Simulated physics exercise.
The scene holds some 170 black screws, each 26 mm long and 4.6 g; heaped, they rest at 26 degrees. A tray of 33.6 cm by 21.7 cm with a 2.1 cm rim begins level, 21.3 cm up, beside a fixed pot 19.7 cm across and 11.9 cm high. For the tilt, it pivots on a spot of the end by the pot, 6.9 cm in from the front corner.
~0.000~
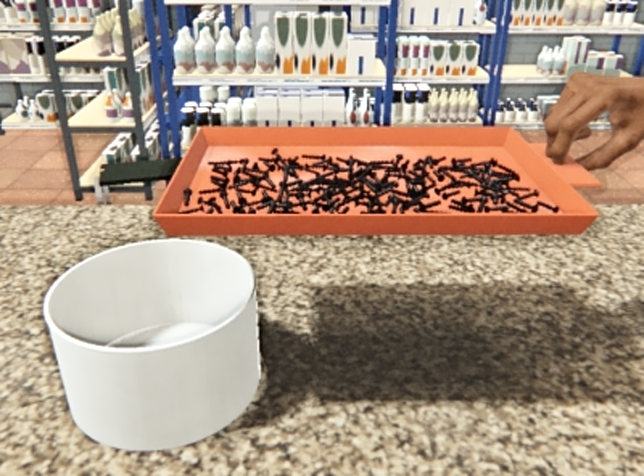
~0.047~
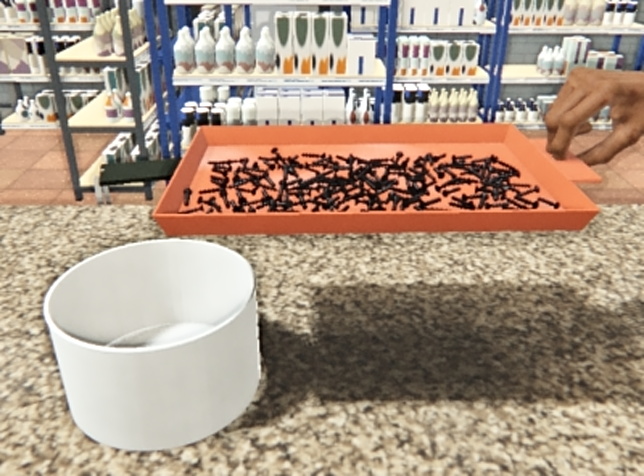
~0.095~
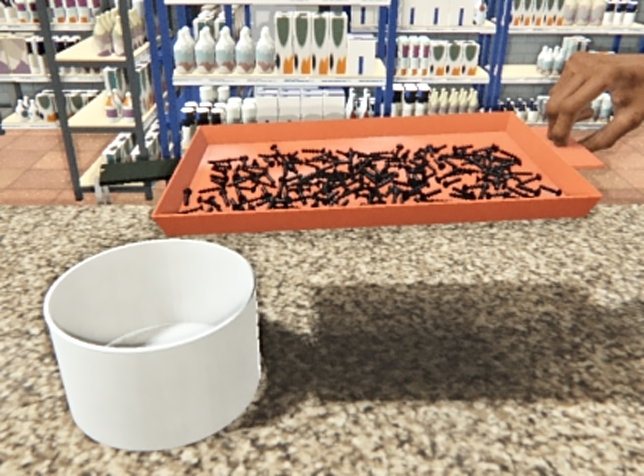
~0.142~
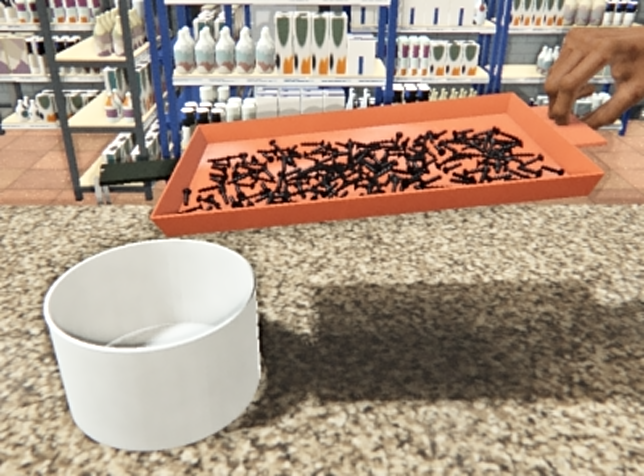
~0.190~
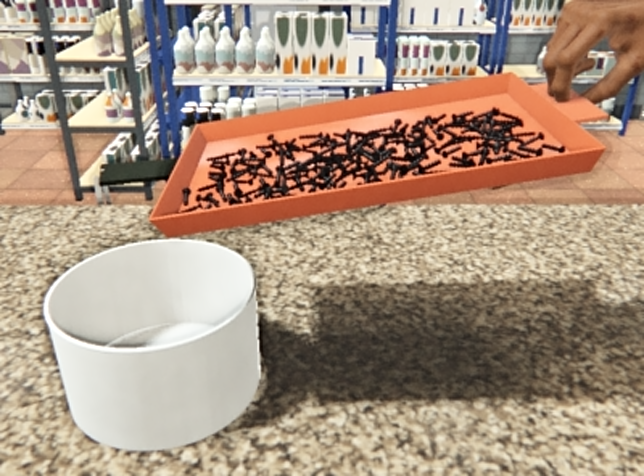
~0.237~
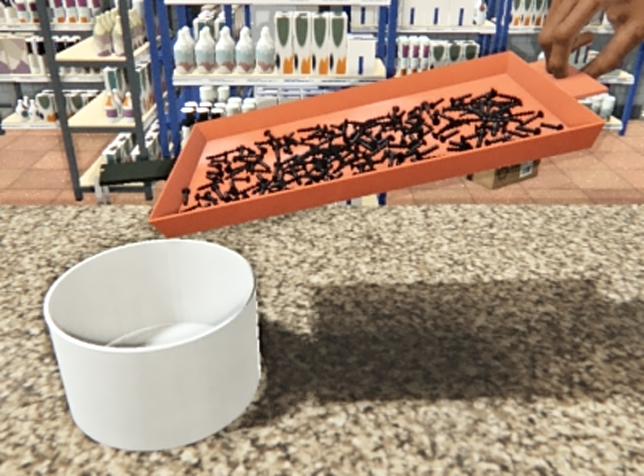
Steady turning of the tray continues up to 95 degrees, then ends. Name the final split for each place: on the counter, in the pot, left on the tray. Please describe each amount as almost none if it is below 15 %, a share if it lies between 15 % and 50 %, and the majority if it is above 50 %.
Counter - almost none, pot - the majority, left on the tray - almost none.
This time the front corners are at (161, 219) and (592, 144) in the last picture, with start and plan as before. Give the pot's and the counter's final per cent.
The pot gets 85 and the counter 15.
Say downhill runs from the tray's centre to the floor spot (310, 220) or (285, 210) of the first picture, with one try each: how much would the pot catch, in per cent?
The share comes to roughly 40 in a hundred, then roughly 65 in a hundred.
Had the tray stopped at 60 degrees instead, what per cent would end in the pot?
It would land at about 60 percent.
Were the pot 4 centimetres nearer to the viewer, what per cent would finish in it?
Then close to 90 per cent.
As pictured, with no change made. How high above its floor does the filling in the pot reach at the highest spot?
It gets to about 2.0 cm.
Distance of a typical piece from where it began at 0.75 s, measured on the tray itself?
Roughly 14 cm.
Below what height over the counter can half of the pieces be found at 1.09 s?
Roughly 6 cm above the counter.
After 0.75 s, tilt 53 degrees; the tray holds 100 %, the pot 0 %.
After 1.09 s, tilt 78 degrees; the tray holds 30 %, the pot 60 %.
After 1.52 s, tilt 95 degrees; the tray holds 0 %, the pot 95 %.
In the end, at 2.2 s, counter 5 %, pot 95 %, tray 0 %.
